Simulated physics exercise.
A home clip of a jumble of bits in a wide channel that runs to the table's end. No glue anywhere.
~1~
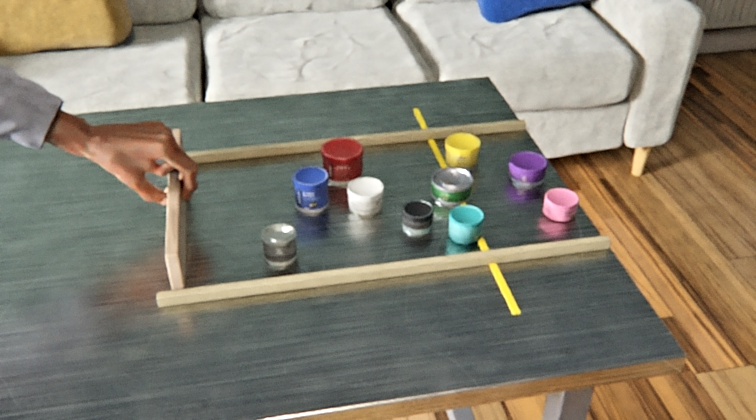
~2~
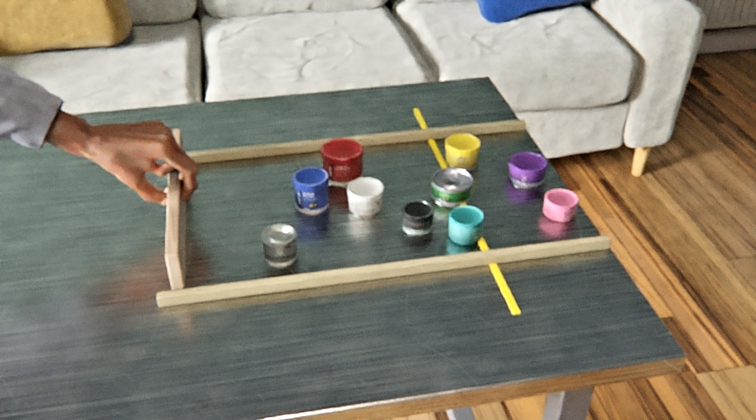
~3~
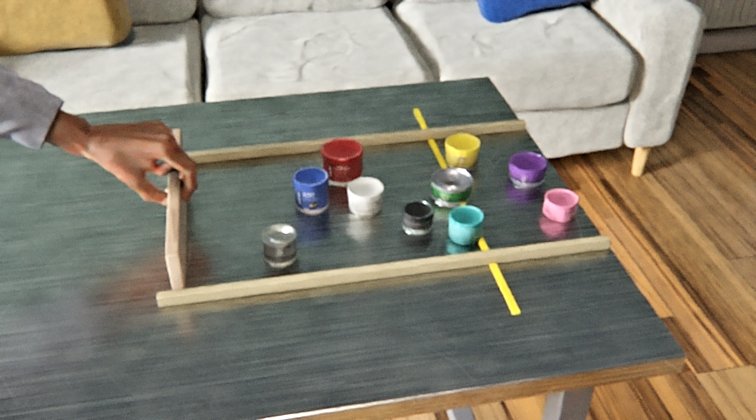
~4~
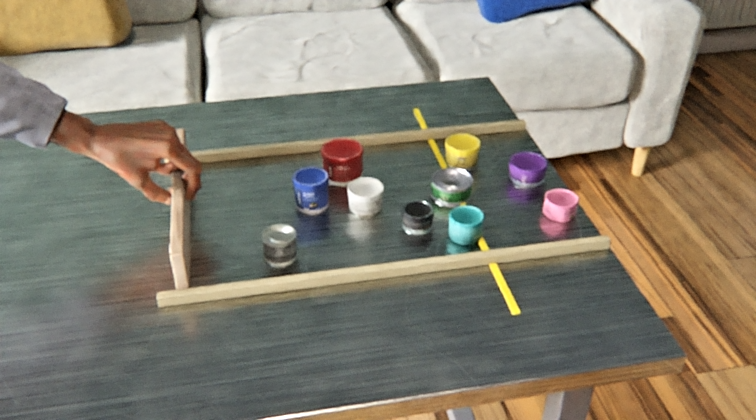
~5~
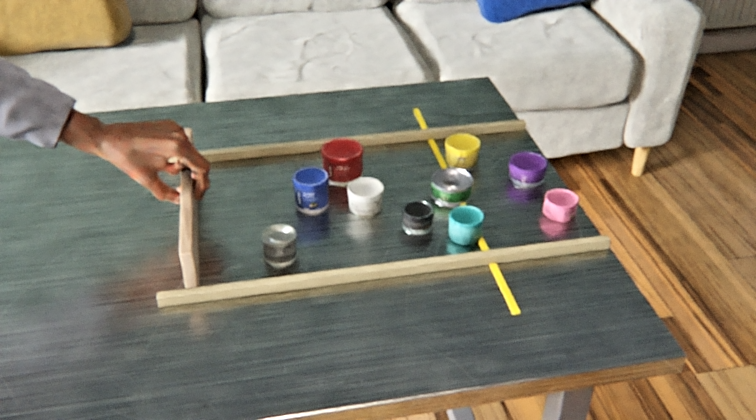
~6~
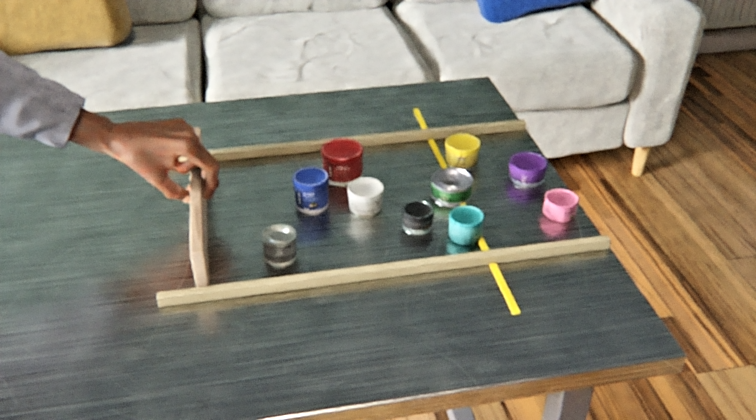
Hand sliding an upright wooden board slowly a short way right between two wooden rails, toward small colourful pots standing still.
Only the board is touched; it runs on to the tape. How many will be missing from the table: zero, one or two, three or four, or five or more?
As it turns out, the number that fall off is zero.
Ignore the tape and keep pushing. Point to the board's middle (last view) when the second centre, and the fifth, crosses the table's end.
At (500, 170) for the second, at (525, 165) for the fifth.
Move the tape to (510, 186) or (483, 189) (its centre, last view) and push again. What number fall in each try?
The counts: 3 and 0.
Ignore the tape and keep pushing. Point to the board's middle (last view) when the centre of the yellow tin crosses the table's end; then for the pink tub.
About (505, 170), and (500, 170) for the other.
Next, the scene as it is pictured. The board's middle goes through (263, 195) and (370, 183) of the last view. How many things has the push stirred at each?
1 and 5.
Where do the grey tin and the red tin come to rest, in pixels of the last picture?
About (493, 221), and the other about (462, 149).
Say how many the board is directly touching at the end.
4 of them.
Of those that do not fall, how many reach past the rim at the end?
It comes to 0.
Soon after, none off yet; pink tub at rest near (561, 206); purple pot at rest near (528, 169); yellow tin at rest near (462, 153).
In the end, the number that fall off is zero.
